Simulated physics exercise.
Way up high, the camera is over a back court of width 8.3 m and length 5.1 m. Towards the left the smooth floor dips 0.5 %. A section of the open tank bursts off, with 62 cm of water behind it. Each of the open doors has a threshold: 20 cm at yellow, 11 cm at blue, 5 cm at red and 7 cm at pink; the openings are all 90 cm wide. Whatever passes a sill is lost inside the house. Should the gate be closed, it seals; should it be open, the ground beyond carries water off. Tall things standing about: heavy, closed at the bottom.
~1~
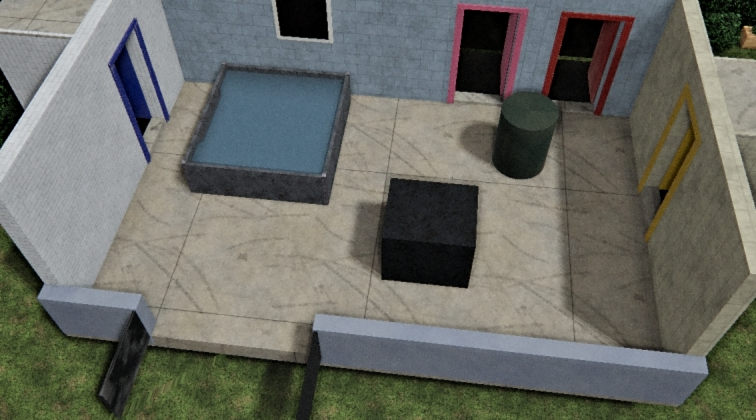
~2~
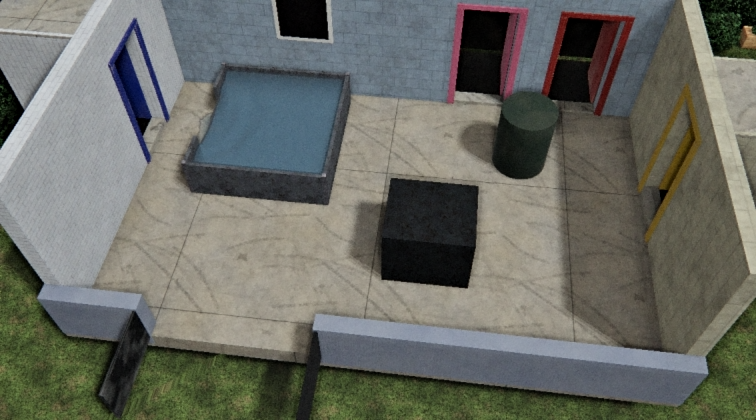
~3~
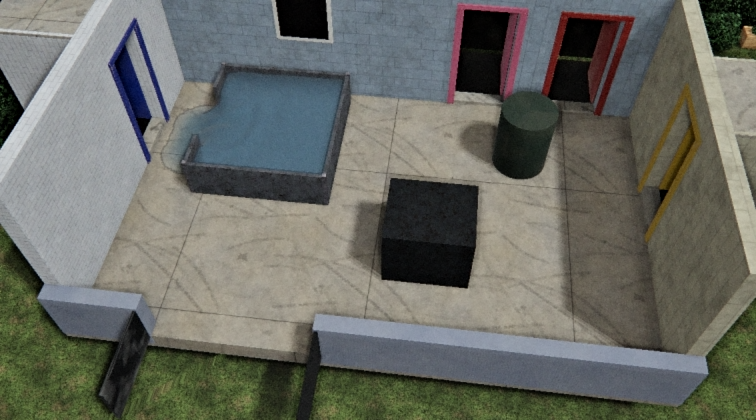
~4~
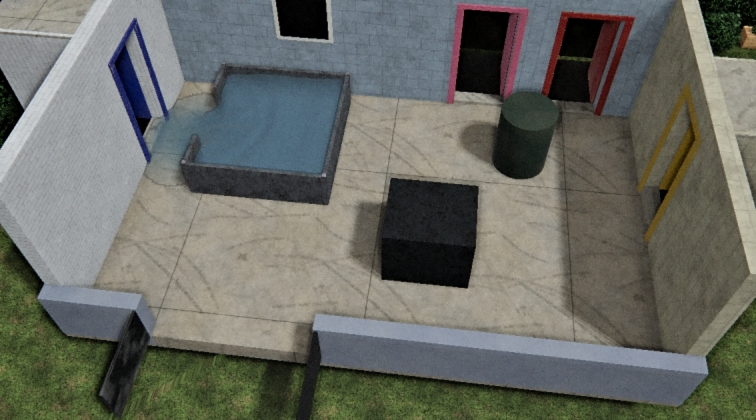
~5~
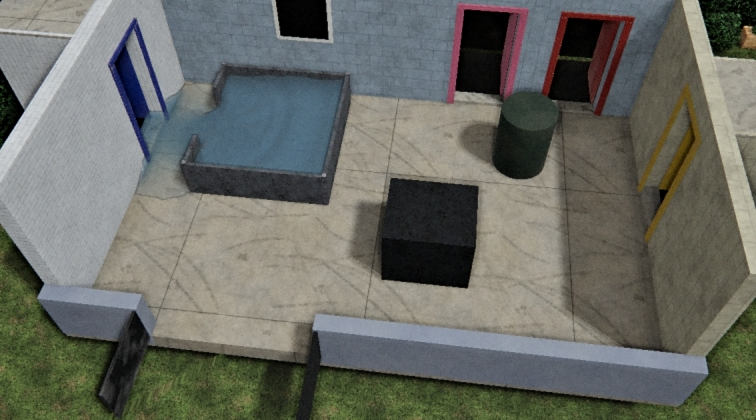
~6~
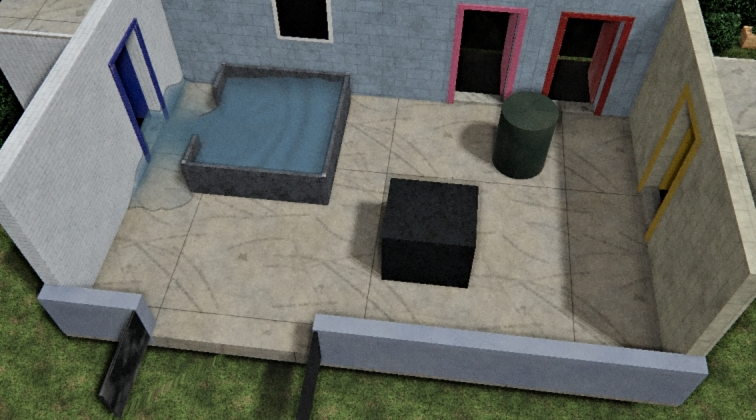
Water pouring from a gap in the left side of a raised tank, spreading across the courtyard floor beside a blue-framed doorway.
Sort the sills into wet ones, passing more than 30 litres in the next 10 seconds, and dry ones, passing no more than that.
Yellow door: Dry; blue door: Wet; red door: Dry; pink door: Dry.
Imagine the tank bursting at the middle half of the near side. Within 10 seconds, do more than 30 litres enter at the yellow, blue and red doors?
So yellow ends up short of it, blue short of it, red short of it.
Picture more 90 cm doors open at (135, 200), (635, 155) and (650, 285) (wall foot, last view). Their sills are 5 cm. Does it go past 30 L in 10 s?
In sequence the answers are more than that, less than that and less than that.
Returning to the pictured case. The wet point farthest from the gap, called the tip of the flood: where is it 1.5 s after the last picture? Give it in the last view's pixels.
(82, 312).
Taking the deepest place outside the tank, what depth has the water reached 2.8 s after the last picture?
Some 30 cm deep.
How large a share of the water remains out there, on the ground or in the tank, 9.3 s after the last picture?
Still there: Roughly 58 %.
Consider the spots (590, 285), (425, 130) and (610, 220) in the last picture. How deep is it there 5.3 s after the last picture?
Depths: About 0, 2 and 0 centimetres.
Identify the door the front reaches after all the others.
Yellow.
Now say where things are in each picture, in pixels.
The open tank at (271, 120) is whole and still, 62 cm deep, in the first picture.
Water pours out at (213, 132) and has run 0.7 m, to a hidden place; typically 8 cm deep outside, 62 cm at the open tank's back, in the second picture.
The front is at (168, 160), 0.9 m from the gap at (213, 133); 1.0 m2 of floor is under water; 62 cm left at the back of the open tank, in the third picture.
Water pours out at (213, 133) and has run 1.3 m, to (146, 169); typically 11 cm deep outside, 62 cm at the open tank's back, in the fourth picture.
Water pours out at (213, 132) and has run 1.6 m, to (138, 187); typically 13 cm deep outside, 61 cm at the open tank's back, in the fifth picture.
The front is at (131, 204), 1.9 m from the gap at (213, 132); 2.6 m2 of floor is under water; 56 cm left at the back of the open tank, in the sixth picture.
Then, 0.7 s after the last picture water covers 10 % of the floor and is deepest (47 cm) near (185, 83); yellow door not reached, blue door 44 cm at the sill, 244 L in, red door not reached, pink door not reached.
Then, 1.5 s after the last picture water covers 20 % of the floor and is deepest (43 cm) near (164, 129); yellow door not reached, blue door 41 cm at the sill, 479 L in, red door not reached, pink door not reached.
Then, 2.8 s after the last picture water covers 35 % of the floor and is deepest (30 cm) near (161, 136); yellow door not reached, blue door 30 cm at the sill, 728 L in, red door not reached, pink door 2 cm at the sill, 0 L in.
Then, 5.3 s after the last picture water covers 50 % of the floor and is deepest (22 cm) near (158, 144); yellow door not reached, blue door 22 cm at the sill, 961 L in, red door 3 cm at the sill, 0 L in, pink door 2 cm at the sill, 0 L in.
Then, 9.3 s after the last picture water covers 85 % of the floor and is deepest (14 cm) near (182, 89); yellow door 1 cm at the sill, 0 L in, blue door 14 cm at the sill, 1059 L in, red door 3 cm at the sill, 0 L in, pink door 1 cm at the sill, 0 L in.
